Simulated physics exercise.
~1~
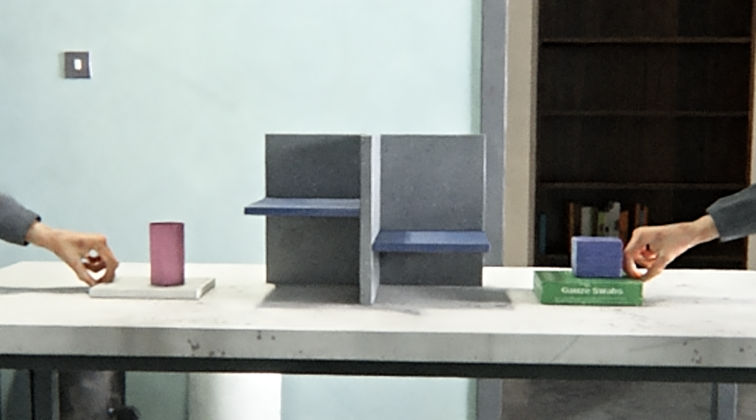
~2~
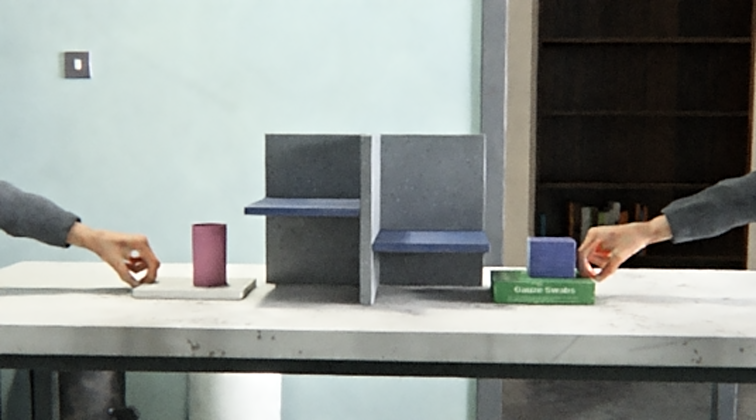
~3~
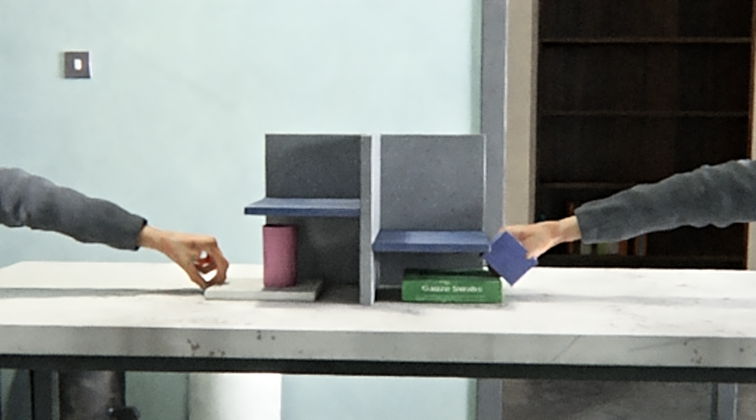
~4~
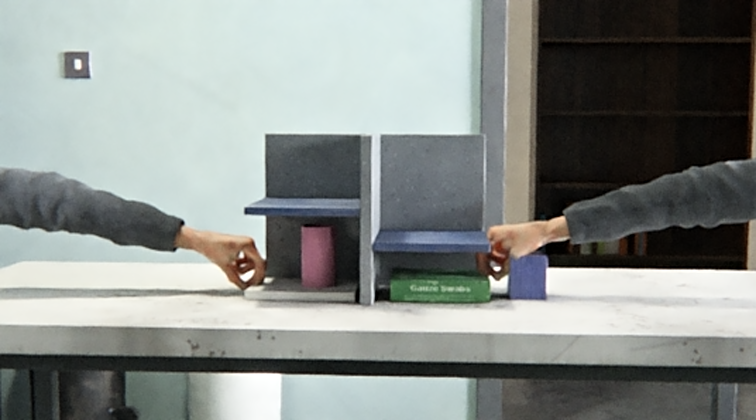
At the start, two hands reach in from opposite sides of a white table, the left by a flat white book carrying a pink cylinder, the right by a green box with a blue block on top. A gray stand with two low blue shelves sits between them. The hands slide both loads inward. The pink cylinder passes upright beneath the left shelf, while the blue block meets the edge of the right shelf and tips as the green box goes under. Finally, the cylinder stands on the book under its shelf, and the block rests on the table beside the box.
